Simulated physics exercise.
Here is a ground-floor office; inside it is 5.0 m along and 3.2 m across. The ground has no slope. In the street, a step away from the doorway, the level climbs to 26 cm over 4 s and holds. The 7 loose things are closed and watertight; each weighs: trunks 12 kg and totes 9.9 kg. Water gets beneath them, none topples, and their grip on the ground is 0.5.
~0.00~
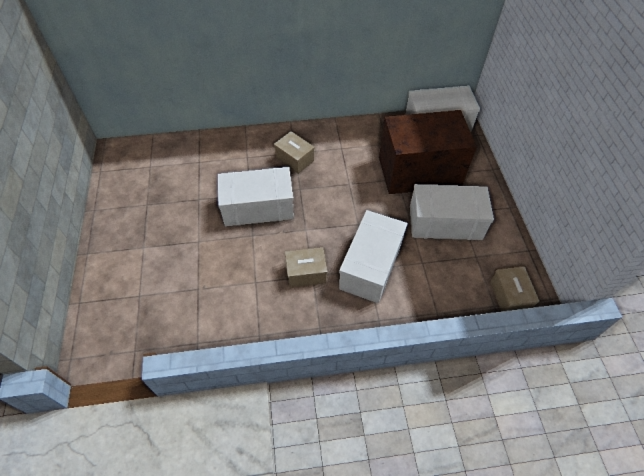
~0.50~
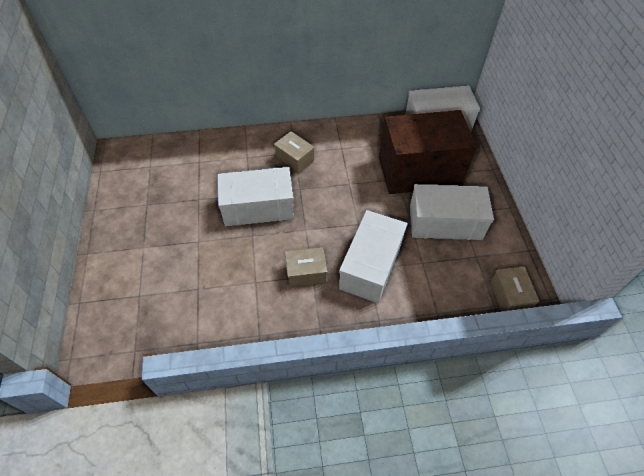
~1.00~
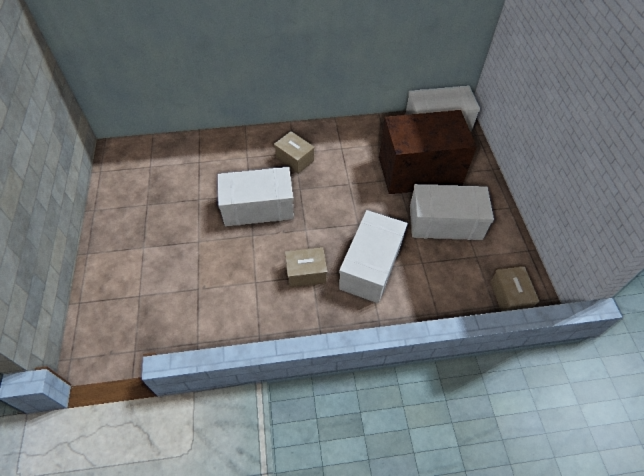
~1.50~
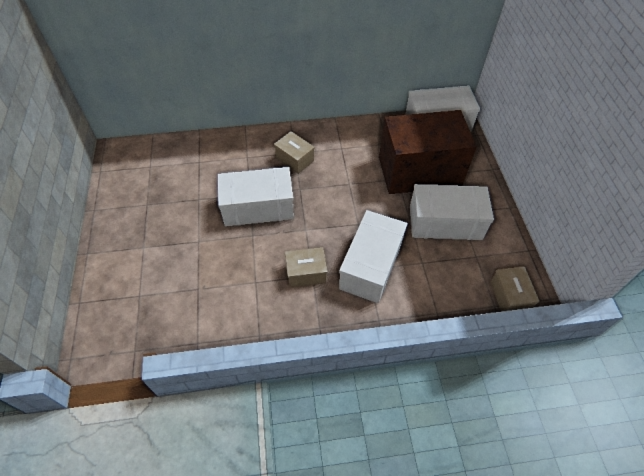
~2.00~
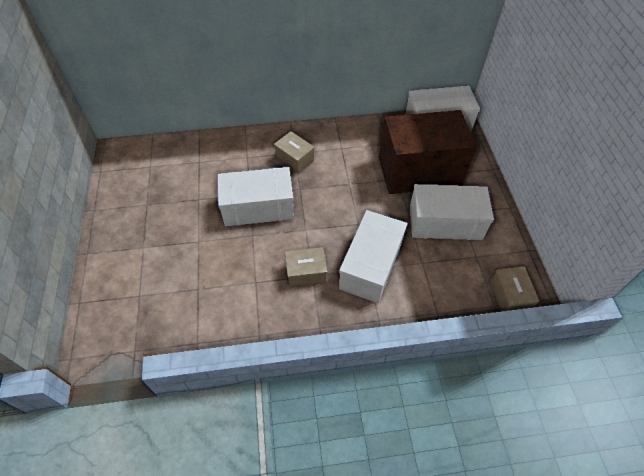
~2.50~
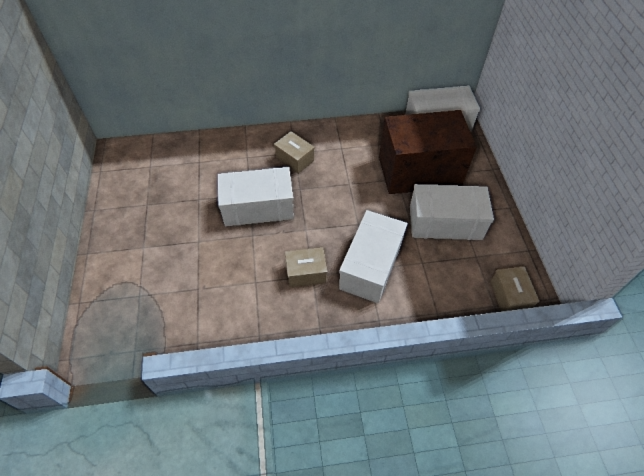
Tiled room with scattered boxes staying still as water spreads over the paving outside, then in through the doorway at lower left.
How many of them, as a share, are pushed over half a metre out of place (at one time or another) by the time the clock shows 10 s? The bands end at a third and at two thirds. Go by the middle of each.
That comes to between one and two thirds.
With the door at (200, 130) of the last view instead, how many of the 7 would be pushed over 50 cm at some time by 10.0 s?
Then 3.
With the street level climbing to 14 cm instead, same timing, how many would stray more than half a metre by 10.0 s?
Then 0.
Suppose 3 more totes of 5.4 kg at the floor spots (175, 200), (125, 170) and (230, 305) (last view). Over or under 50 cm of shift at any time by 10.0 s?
In that order: Over, over, less.
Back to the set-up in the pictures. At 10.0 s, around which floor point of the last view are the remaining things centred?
At about (416, 232).
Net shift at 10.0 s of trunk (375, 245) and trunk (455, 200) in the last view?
In that order: 60 cm, 30 cm.
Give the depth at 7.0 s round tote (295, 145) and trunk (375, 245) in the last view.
About 5 and 1 cm.
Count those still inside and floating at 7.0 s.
At that moment 1.
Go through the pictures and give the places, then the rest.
In the first picture, a trunk at (444, 100) rests on the ground; a tote at (294, 146), on the bottom; 0.0 m2 under water; 0 of 7 have shifted.
In the second picture, a trunk at (444, 100), on the bottom; a tote at (294, 146) rests on the ground; 0.0 m2 under water; 0 of 7 have shifted.
In the third picture, a trunk at (444, 100) rests on the ground; a tote at (294, 146), on the bottom; 0.0 m2 under water; 0 of 7 have shifted.
In the fourth picture, a trunk at (444, 100), on the bottom; a tote at (294, 146) rests on the ground; water covers 0.0 m2; 0 of 7 have shifted.
In the fifth picture, a trunk at (444, 100), on the bottom; a tote at (294, 146), on the bottom; 0.1 m2 under water; 0 of 7 have shifted.
In the sixth picture, a trunk at (444, 100), on the bottom; a tote at (294, 146) rests on the ground; water covers 0.7 m2; 0 of 7 have shifted.
After 3.5 s 0 of 7 are over 50 cm from their spots; 0 afloat.
After 4.5 s 0 of 7 are over 50 cm from their spots; 0 afloat.
After 7.0 s 1 of 7 are over 50 cm from their spots; 1 afloat.
After 10.0 s 3 of 7 are over 50 cm from their spots, and 3 have been at some point; 5 afloat.
